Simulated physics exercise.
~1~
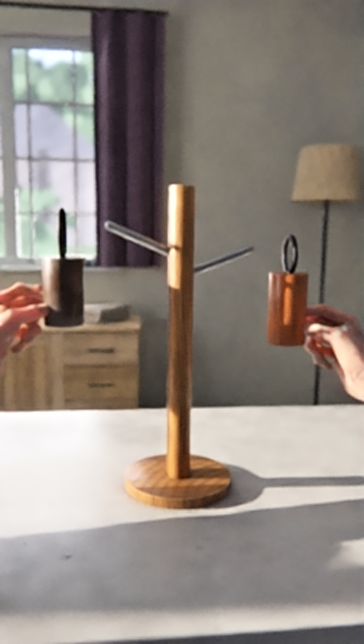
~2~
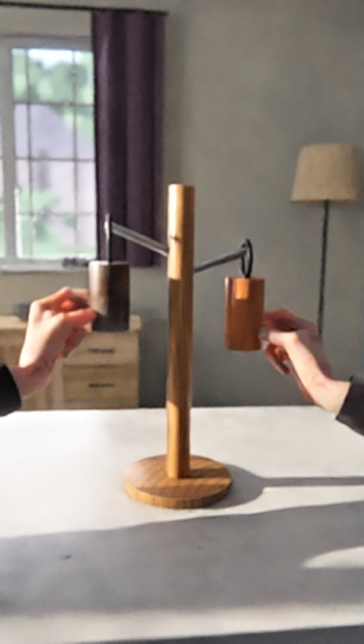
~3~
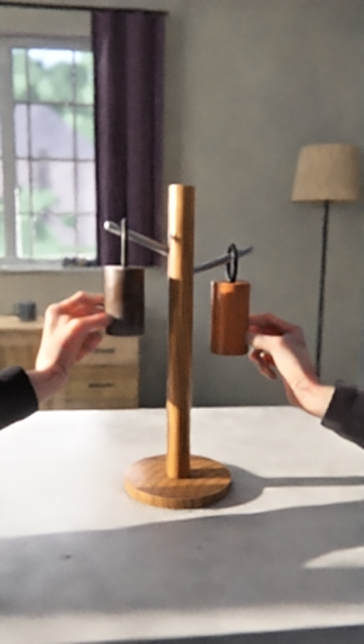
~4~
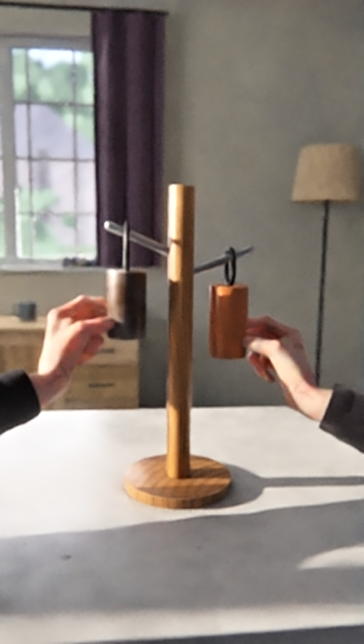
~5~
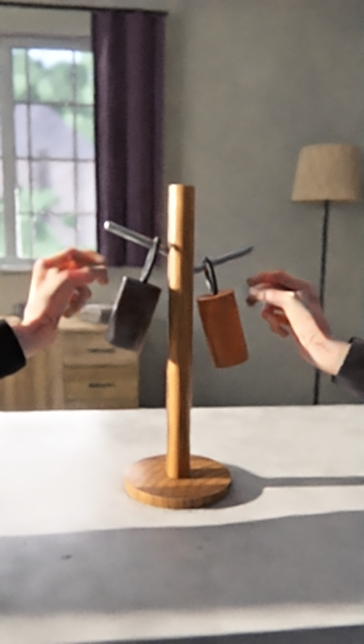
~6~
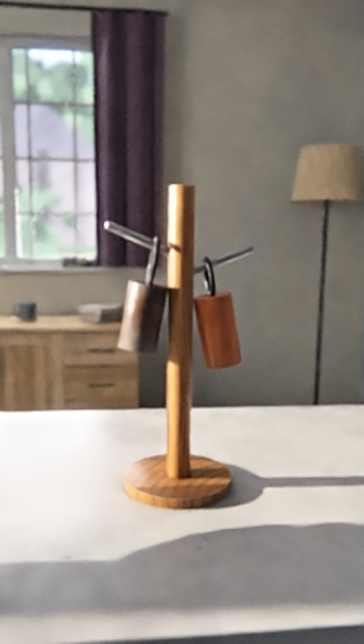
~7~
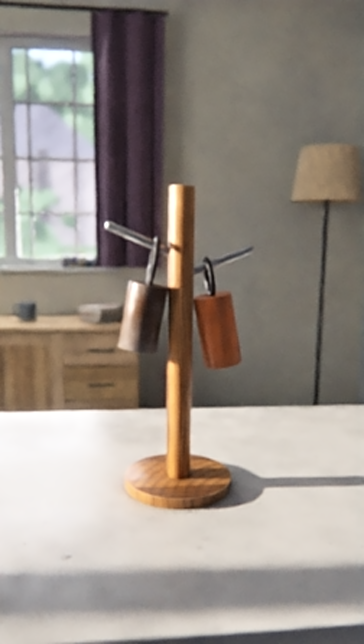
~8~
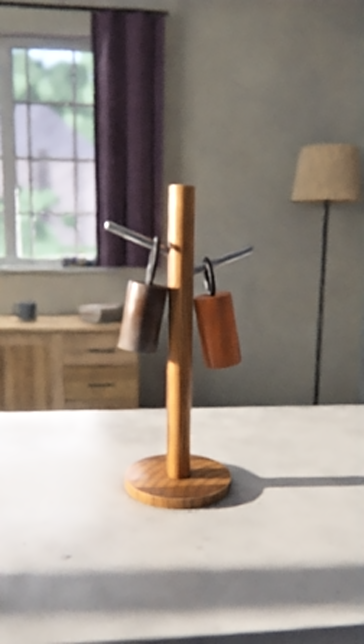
Two hands hooking a brown lantern and an orange lantern onto a wooden stand's pegs, then withdrawing, both left hanging slightly tilted.
